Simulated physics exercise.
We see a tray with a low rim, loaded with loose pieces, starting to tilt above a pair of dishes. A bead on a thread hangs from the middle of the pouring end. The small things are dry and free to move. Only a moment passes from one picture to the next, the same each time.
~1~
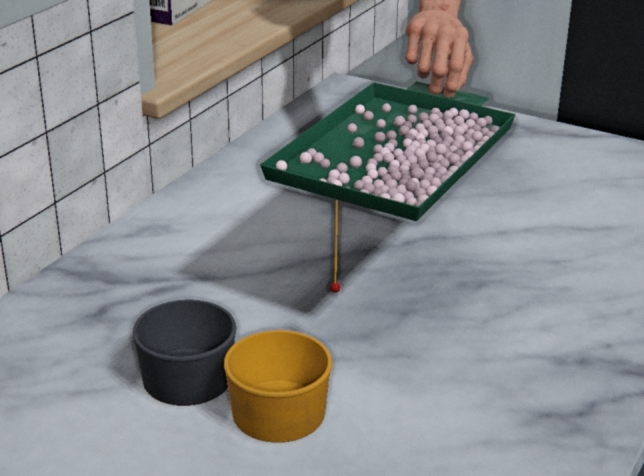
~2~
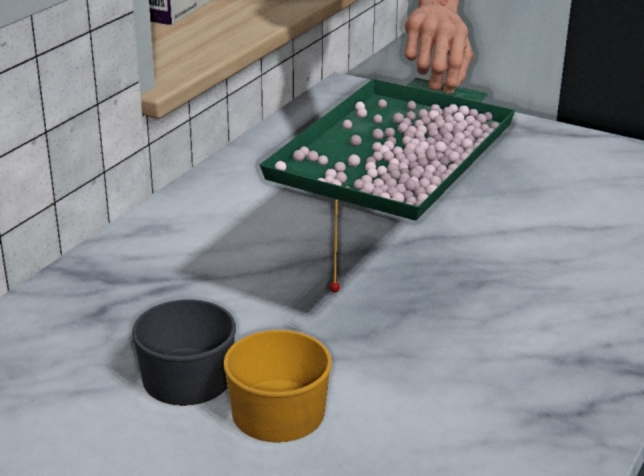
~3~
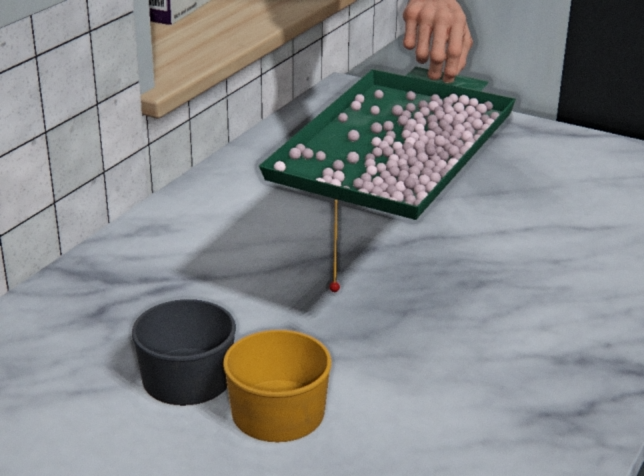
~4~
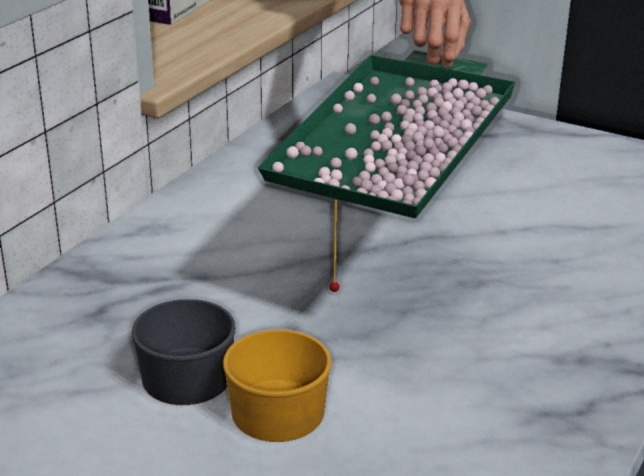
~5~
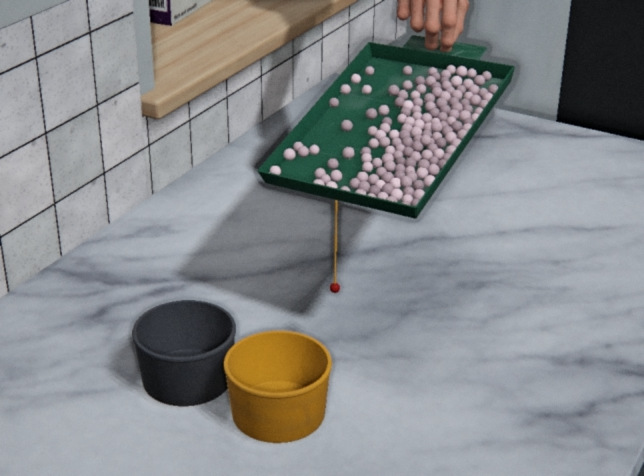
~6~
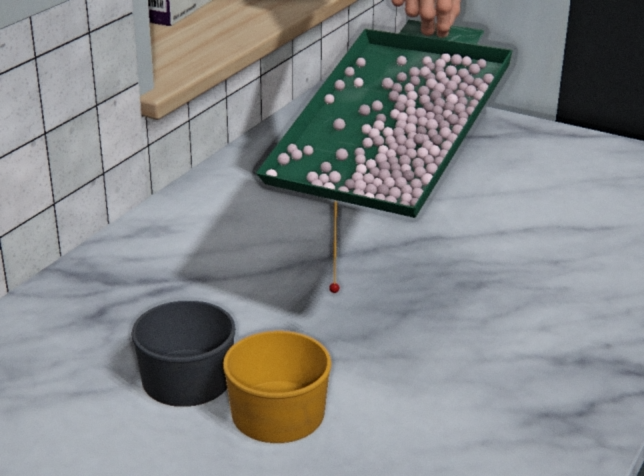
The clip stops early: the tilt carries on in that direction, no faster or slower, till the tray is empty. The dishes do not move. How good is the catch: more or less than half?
Caught overall: Under half.
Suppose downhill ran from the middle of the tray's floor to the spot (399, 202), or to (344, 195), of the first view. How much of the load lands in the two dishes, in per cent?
Near 0 % and 10 %.
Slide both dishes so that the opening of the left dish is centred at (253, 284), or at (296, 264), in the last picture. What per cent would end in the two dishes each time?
Roughly 60 per cent, and 0 per cent.
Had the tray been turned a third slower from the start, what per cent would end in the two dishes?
It comes to 0 per cent or so.
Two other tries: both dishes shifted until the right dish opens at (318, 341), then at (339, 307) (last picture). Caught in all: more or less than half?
At the first place most of it, at the second below a half.
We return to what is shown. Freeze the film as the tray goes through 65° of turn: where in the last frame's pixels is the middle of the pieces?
At about (321, 182).
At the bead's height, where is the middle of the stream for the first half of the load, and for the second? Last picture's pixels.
First near (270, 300), later near (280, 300).
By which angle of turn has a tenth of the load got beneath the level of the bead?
At some 70 degrees.
Soon, tray tipped steeply; most on the tray; a small part outside both; a small part in the air.
A while on, tray tipped past a quarter turn; a stray few on the tray; a stray few in the right dish; a stray few in the left dish; most outside both; a small part in the air.
Towards the end, tray tipped past a quarter turn; a stray few in the right dish; a stray few in the left dish; nearly all outside both.
Finally, tray tipped past a quarter turn; a stray few in the right dish; a stray few in the left dish; nearly all outside both.
